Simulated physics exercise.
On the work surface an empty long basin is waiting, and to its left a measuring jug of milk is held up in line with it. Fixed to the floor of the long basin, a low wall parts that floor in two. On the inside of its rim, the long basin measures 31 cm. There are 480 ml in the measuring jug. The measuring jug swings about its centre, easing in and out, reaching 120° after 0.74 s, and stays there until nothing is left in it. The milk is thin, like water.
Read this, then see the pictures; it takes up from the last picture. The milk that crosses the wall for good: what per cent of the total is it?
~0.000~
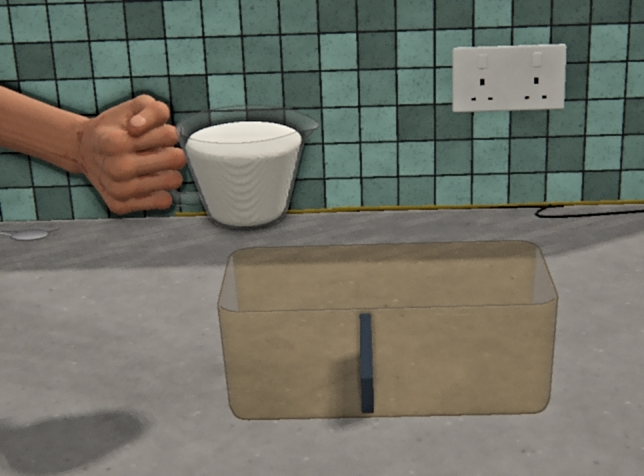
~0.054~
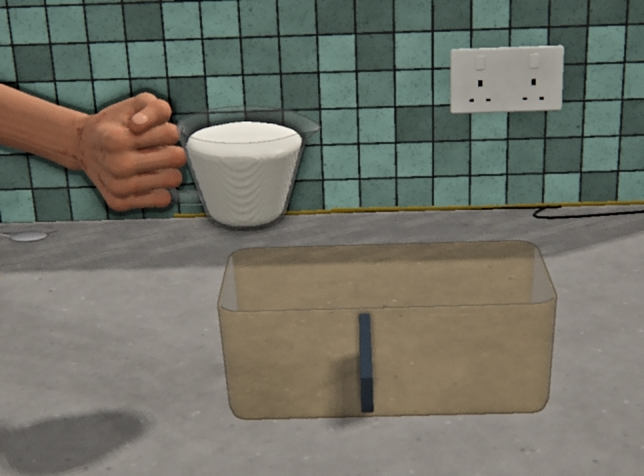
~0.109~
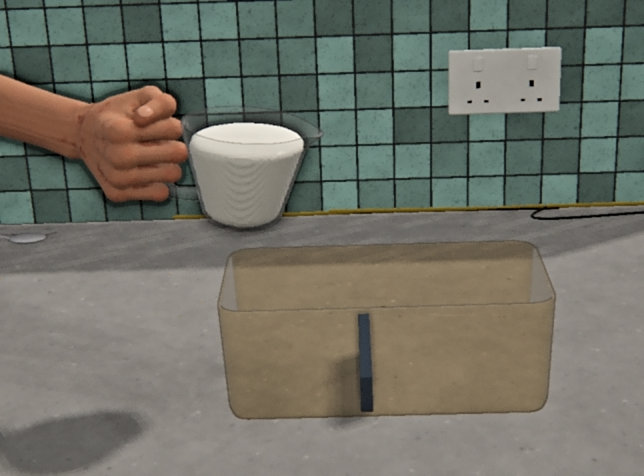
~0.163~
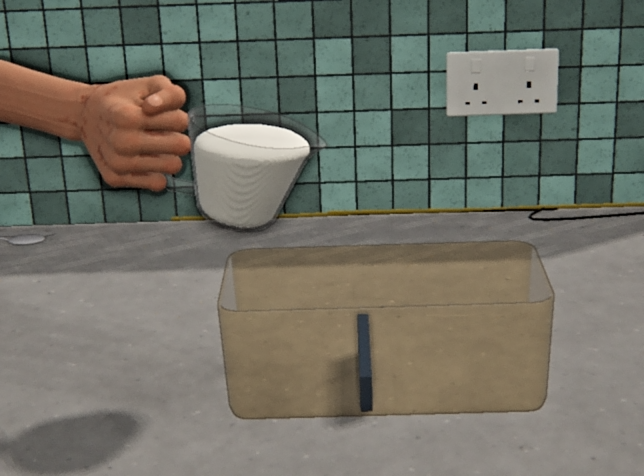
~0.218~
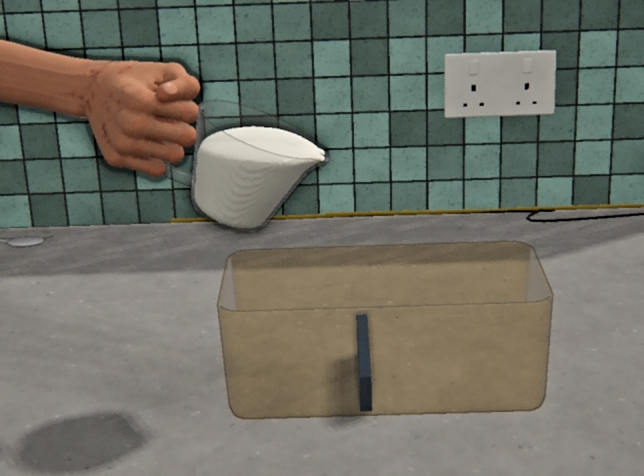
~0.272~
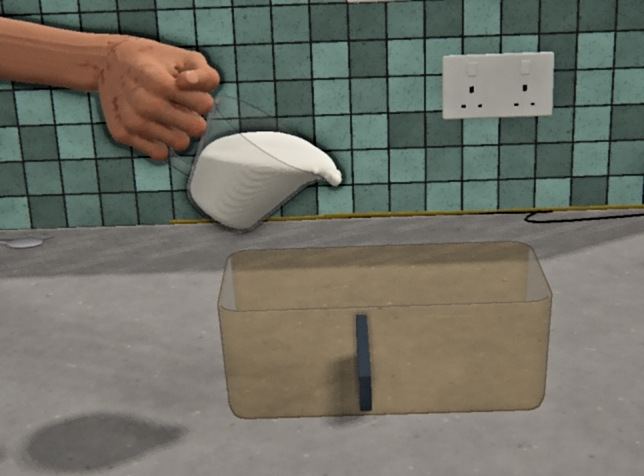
It is about 50 per cent of the total.
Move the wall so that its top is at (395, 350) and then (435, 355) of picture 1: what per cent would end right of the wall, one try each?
I'd put it at about 25 per cent for the first and about 15 per cent for the second.
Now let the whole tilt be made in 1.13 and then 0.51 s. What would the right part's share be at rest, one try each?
In turn about 65 and 40 per cent.
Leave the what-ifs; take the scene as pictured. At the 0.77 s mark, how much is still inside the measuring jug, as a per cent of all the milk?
0 per cent or so.
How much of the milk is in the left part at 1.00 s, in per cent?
Reading: Approx. 48 per cent.
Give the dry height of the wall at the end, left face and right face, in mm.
Near 26 mm for the left and near 28 mm for the right.
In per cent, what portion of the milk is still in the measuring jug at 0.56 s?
Fraction remaining: Approx. 22 per cent.
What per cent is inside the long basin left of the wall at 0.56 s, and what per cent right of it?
16 on the left, 42 on the right, roughly.
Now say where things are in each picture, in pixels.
In the first picture, tilt 0°; pouring edge (320, 124); surface from (186, 138) to (303, 135); the long basin's rim runs from (225, 281) to (547, 272); the wall's top is at (366, 346).
In the second picture, tilt 2°; pouring edge (321, 126); surface from (187, 139) to (302, 136).
In the third picture, tilt 6°; pouring edge (324, 133); surface from (190, 137) to (306, 139).
In the fourth picture, tilt 14°; pouring edge (328, 143); surface from (196, 138) to (311, 142).
In the fifth picture, tilt 24°; pouring edge (331, 159); surface from (201, 143) to (324, 150); 1 per cent is over the edge.
In the sixth picture, tilt 36°; pouring edge (332, 176); surface from (200, 154) to (318, 160); 5 per cent is over the edge.
Then, 0.56 s in, the tilt is 104° and 21 per cent is still to pour, 16 is left of the wall and 42 right of it.
Then, 0.77 s in, the tilt is 120° and 0 per cent is still to pour, 49 is left of the wall and 49 right of it.
Then, 1.00 s in, the tilt is 120° and 0 per cent is still to pour, 48 is left of the wall and 50 right of it.
Then, 1.24 s in, the tilt is 120° and 0 per cent is still to pour, 48 is left of the wall and 50 right of it.
Finally, 48 per cent lies left of the wall, 50 right of it and 2 outside.
